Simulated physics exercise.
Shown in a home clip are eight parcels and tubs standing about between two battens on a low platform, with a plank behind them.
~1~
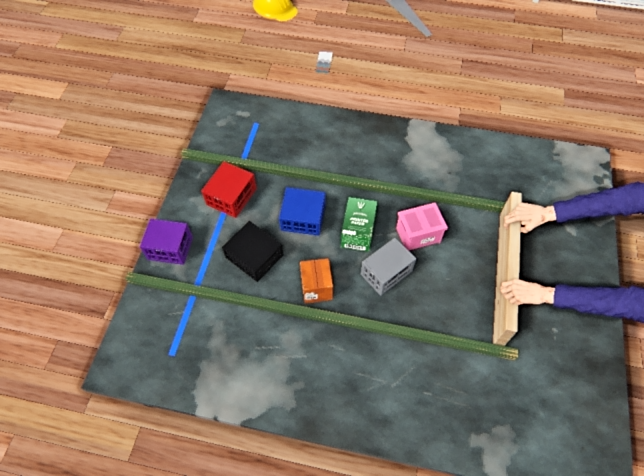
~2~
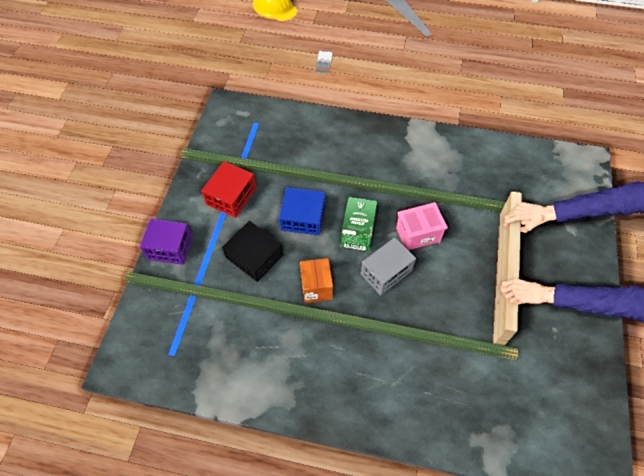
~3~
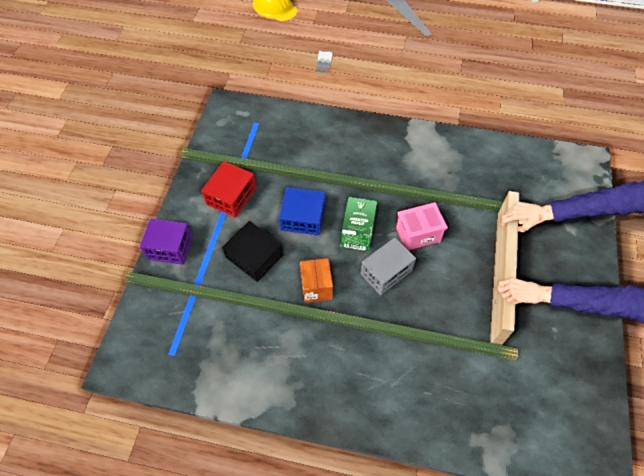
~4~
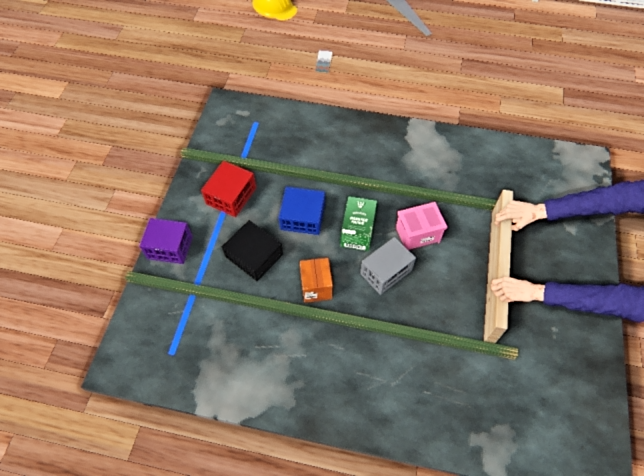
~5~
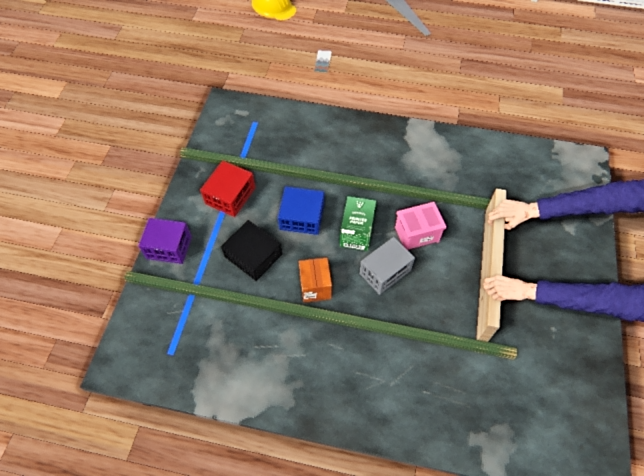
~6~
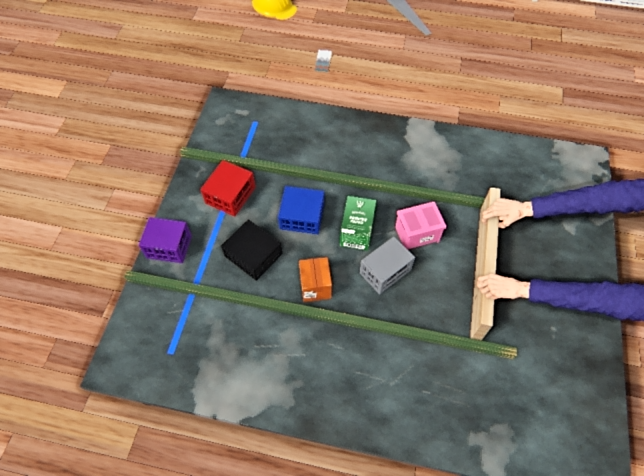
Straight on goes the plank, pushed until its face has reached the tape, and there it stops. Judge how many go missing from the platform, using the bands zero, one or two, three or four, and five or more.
My judgement: Three or four go missing.
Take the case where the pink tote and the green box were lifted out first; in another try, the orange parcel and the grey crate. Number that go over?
1 in the first case, 2 in the second.
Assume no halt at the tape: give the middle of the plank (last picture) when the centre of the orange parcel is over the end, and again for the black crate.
The orange parcel gives roughly (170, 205), the black crate roughly (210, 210).
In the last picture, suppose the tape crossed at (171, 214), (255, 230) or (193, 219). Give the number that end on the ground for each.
The counts come to 6, then 1, then 5.
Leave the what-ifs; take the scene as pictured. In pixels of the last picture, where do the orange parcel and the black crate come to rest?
Final spots - orange parcel (182, 265), black crate (155, 226).
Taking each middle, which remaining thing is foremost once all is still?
Black crate.
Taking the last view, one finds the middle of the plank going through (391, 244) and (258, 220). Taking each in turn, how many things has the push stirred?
At first I count 3, and then 8.
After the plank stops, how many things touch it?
Result: 3 in all.
Early on, none off yet; purple crate at rest near (166, 240); red crate at rest near (229, 188); black crate at rest near (252, 250).
A while later, none off yet; purple crate at rest near (166, 240); red crate travelled a little near (219, 186); black crate at rest near (251, 249).
Further along, none off yet; purple crate travelled a little near (154, 240); red crate leaning a little near (159, 176); black crate travelled about its own width near (203, 237).
Finally, the number that fall off is three or four; lost, blue crate, red crate and purple crate.
